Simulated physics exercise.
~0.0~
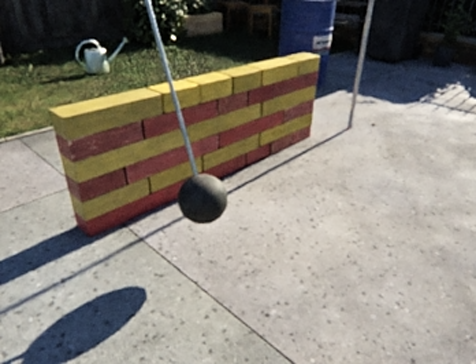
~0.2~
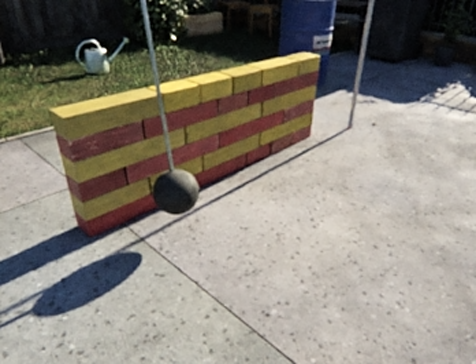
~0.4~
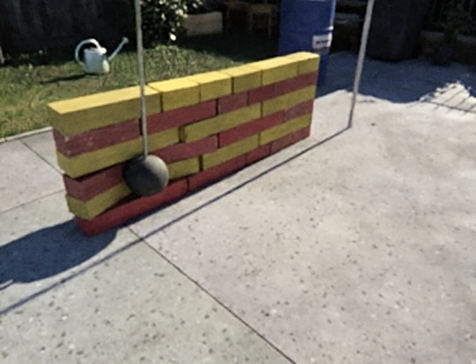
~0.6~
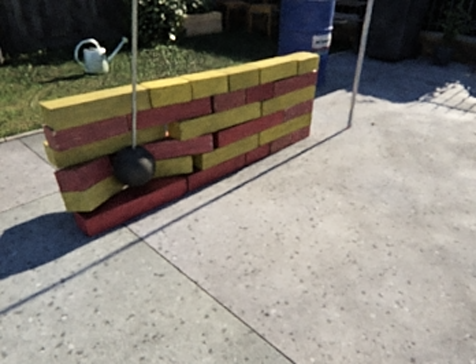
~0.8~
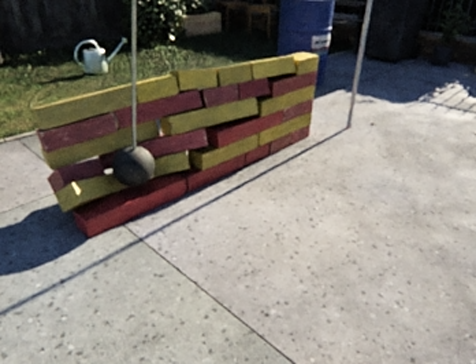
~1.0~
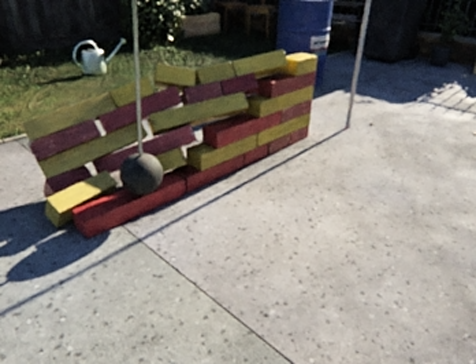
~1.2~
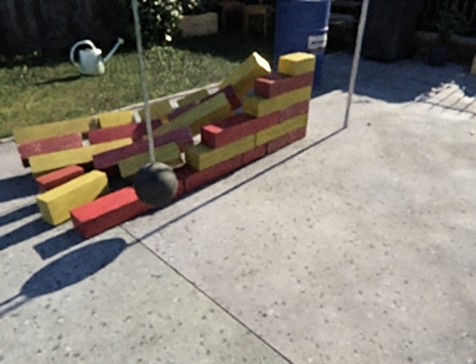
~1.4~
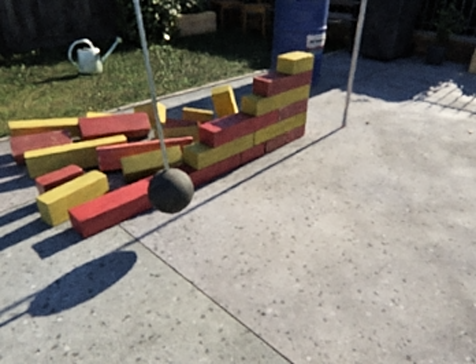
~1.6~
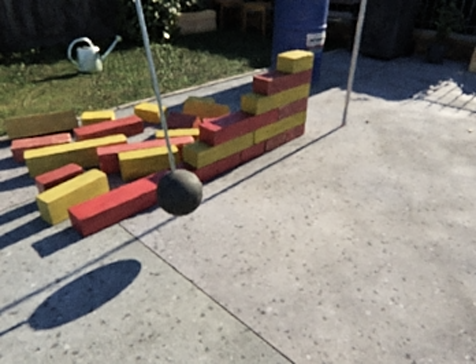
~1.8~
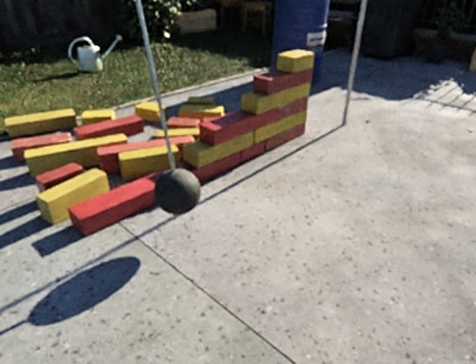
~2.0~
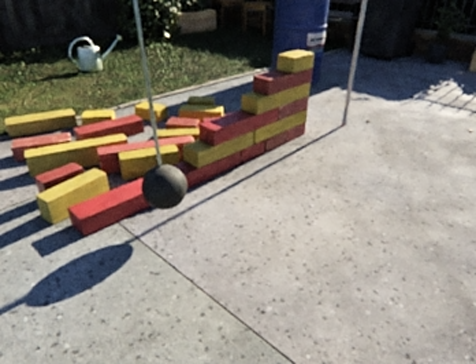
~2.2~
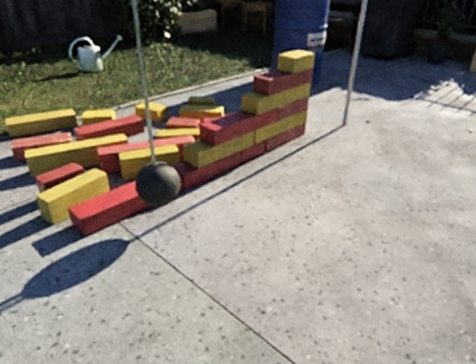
A red and yellow block wall collapses leftward when a swinging ball hits it, leaving the right end standing.
